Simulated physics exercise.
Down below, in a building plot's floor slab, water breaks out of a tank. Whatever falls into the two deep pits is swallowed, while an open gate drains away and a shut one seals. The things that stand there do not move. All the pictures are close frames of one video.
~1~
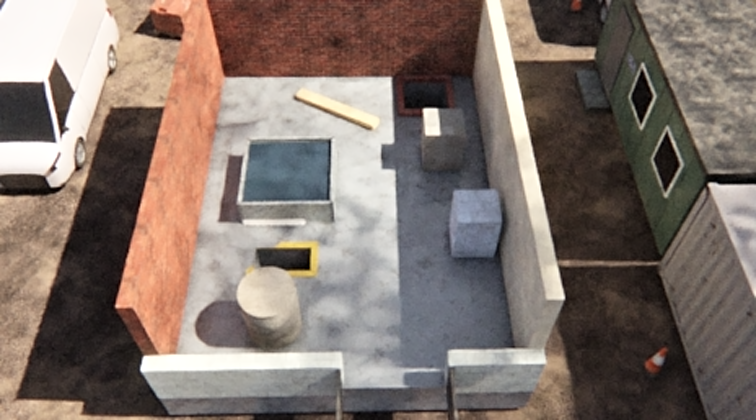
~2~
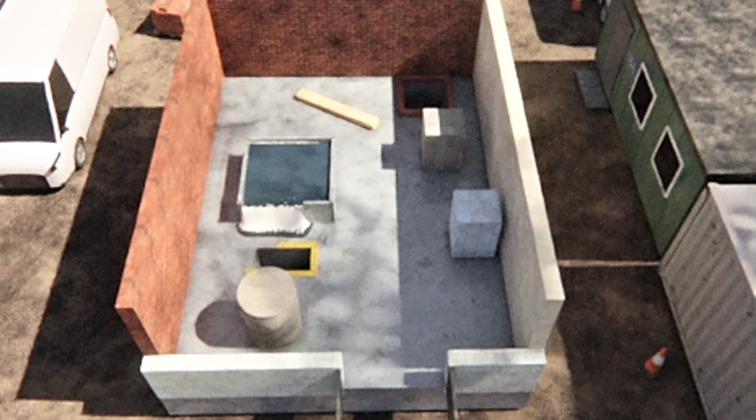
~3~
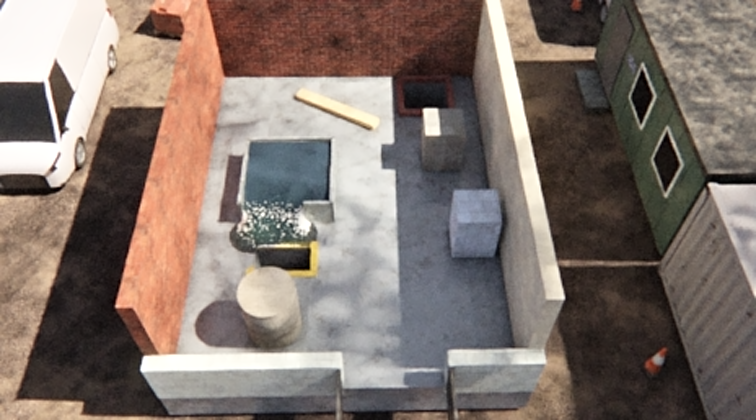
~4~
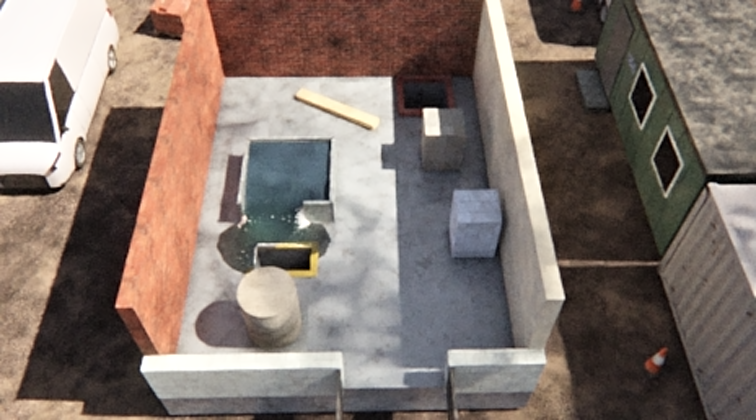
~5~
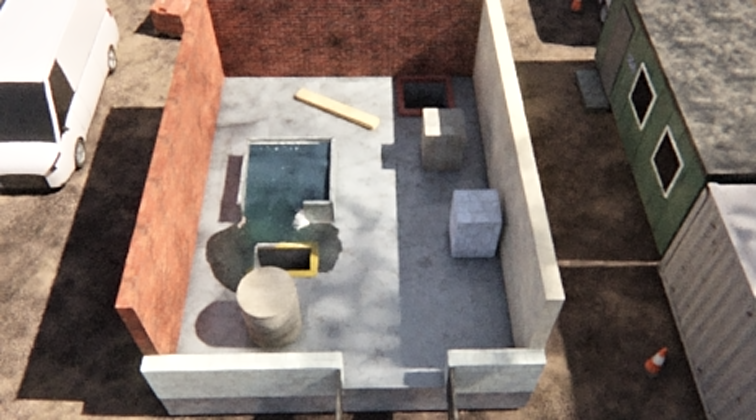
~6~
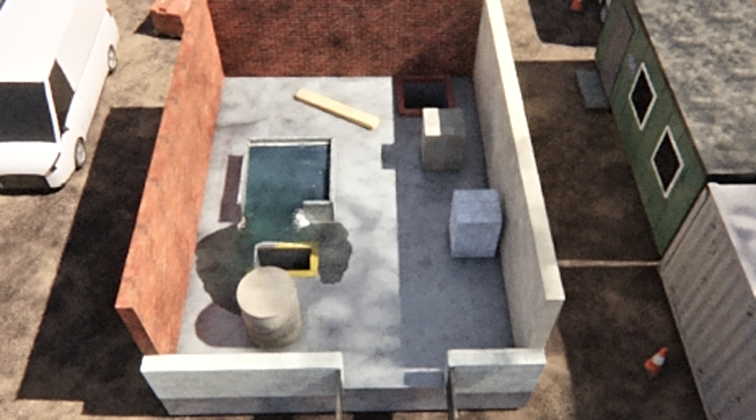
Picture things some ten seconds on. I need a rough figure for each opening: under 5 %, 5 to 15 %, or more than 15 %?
Gate: The bottom band, yellow pit: The top band, red pit: The bottom band.
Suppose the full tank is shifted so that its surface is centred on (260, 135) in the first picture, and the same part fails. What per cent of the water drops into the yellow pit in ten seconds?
Within ten seconds the yellow pit takes 35 percent of the total.
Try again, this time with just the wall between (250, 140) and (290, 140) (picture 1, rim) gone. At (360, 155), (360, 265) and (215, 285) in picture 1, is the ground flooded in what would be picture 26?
Spot by spot: Soaked through, then unaffected, then unaffected.
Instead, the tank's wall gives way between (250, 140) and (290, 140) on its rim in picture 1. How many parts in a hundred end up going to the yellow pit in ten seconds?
Per cent to yellow: 0.
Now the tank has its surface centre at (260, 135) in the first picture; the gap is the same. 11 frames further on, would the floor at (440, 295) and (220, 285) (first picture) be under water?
First spared, then submerged.
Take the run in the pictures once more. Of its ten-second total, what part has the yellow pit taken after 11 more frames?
About 55 per cent.
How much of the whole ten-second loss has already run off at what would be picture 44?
Close to 85 per cent, I'd say.
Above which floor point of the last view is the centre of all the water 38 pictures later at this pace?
That puts it at around (295, 269).
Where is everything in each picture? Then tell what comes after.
The first picture shows the open tank at (289, 172) is whole and still.
In the second picture, water pours out at (275, 214) and has run to (242, 228).
In the third picture, water pours out at (275, 215) and has run to (306, 246).
In the fourth picture, the front is at a hidden place, out from the gap at (275, 215).
In the fifth picture, the front is at a hidden place, out from the gap at (275, 216).
In the sixth picture, water pours out at (275, 216) and has run to (239, 308).
A moment on, water covers 10 % of the floor; the gate 0 %, the yellow pit 21 %, the red pit 0 %.
Next, water covers 15 % of the floor; the gate 0 %, the yellow pit 34 %, the red pit 0 %.
Then, water covers 15 % of the floor; the gate 0 %, the yellow pit 45 %, the red pit 0 %.
Later, water covers 30 % of the floor; the gate 1 %, the yellow pit 55 %, the red pit 0 %.
In the end, water covers 30 % of the floor; the gate 2 %, the yellow pit 63 %, the red pit 0 %.
